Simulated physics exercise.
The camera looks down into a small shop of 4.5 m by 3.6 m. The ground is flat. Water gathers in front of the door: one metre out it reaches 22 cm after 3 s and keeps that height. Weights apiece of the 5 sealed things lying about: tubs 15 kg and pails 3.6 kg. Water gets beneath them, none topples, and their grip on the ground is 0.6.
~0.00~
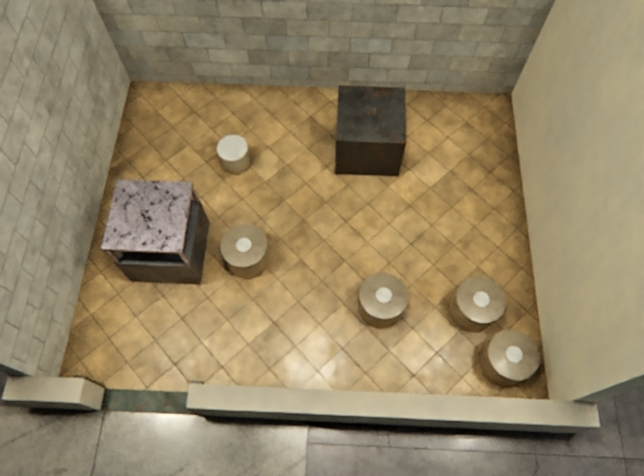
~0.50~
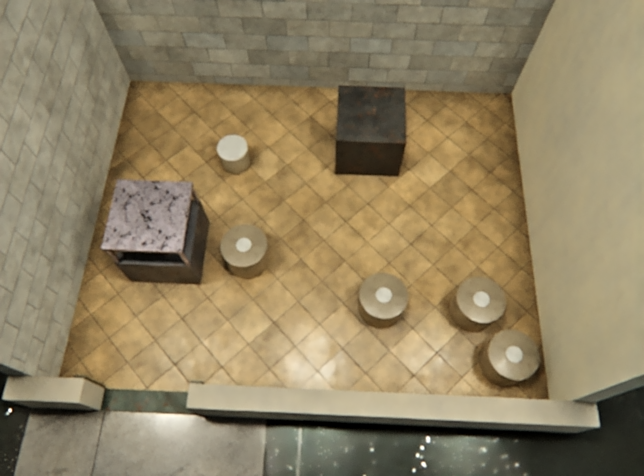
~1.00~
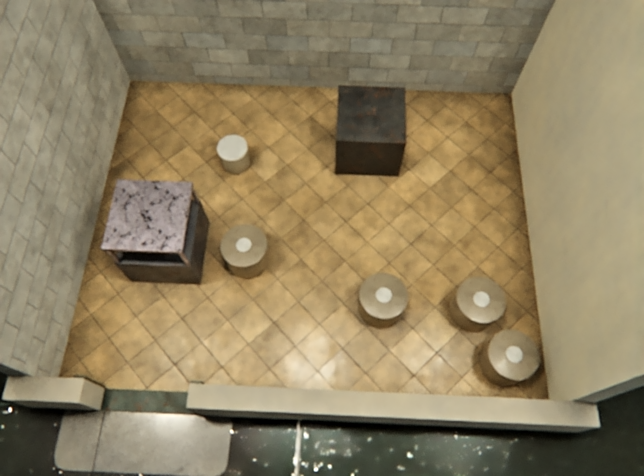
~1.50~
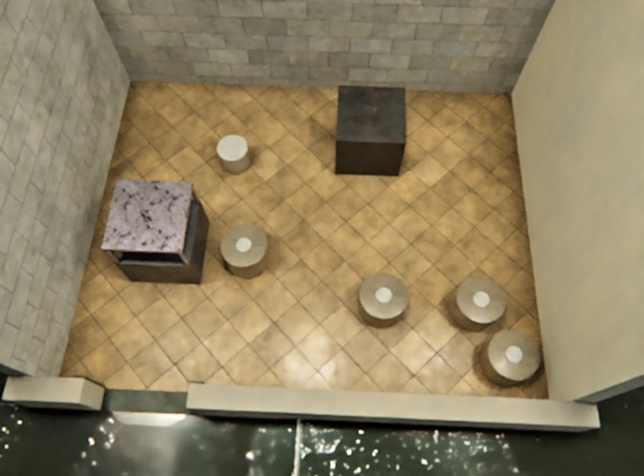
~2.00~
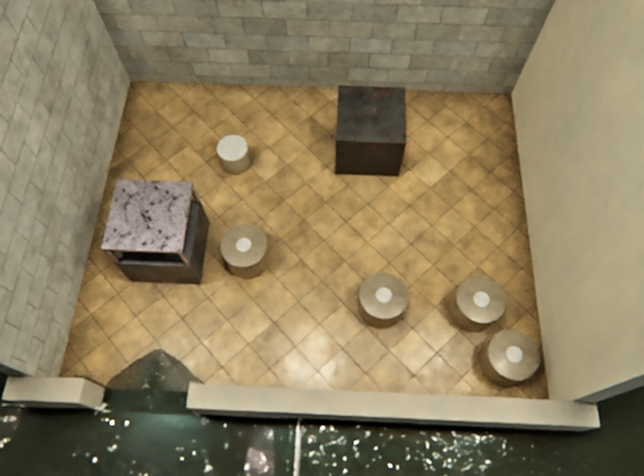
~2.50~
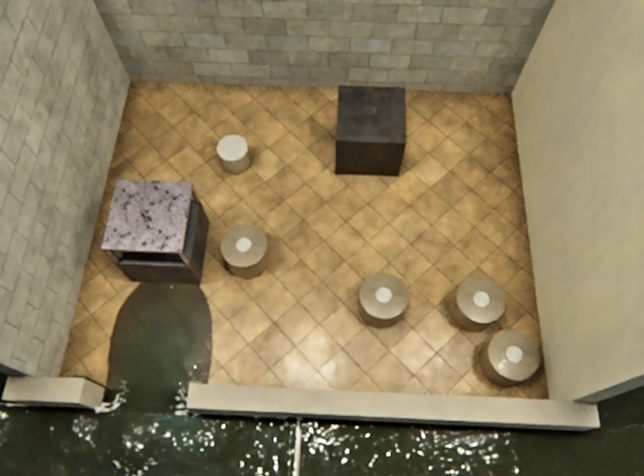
A small shop with a tan tiled floor, grey brick walls and a pale right wall is seen from high above. A speckled purplish block on a dark base stands at left, a black box at the back, a small whitish cylinder nearby, and four round brownish tubs nearer the front. Dark glinting water spreads leftward over the grey paving outside, then enters the doorway gap and creeps across the floor toward the speckled block, while the objects and camera stay still.
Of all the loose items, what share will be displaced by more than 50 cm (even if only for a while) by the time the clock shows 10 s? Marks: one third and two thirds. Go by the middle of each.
That comes to under a third.
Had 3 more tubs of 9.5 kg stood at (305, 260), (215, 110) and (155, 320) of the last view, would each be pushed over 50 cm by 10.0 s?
In that order: Over, past it, more.
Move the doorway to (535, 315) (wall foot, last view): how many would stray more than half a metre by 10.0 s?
Then 3.
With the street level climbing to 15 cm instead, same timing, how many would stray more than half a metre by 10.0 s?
In that case 0 of them.
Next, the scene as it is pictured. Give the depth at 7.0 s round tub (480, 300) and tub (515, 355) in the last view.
About 1 and 1 cm.
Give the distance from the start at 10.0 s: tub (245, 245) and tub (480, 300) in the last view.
In that order: 40 cm, 0 cm.
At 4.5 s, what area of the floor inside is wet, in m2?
Roughly 6.5 m2.
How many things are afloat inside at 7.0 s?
At that moment 0.
After 3.5 s 0 of 5 are over 50 cm from their spots; 0 afloat.
After 4.5 s 0 of 5 are over 50 cm from their spots; 0 afloat.
After 7.0 s 0 of 5 are over 50 cm from their spots; 0 afloat.
After 10.0 s 0 of 5 are over 50 cm from their spots, and 0 have been at some point; 1 afloat.
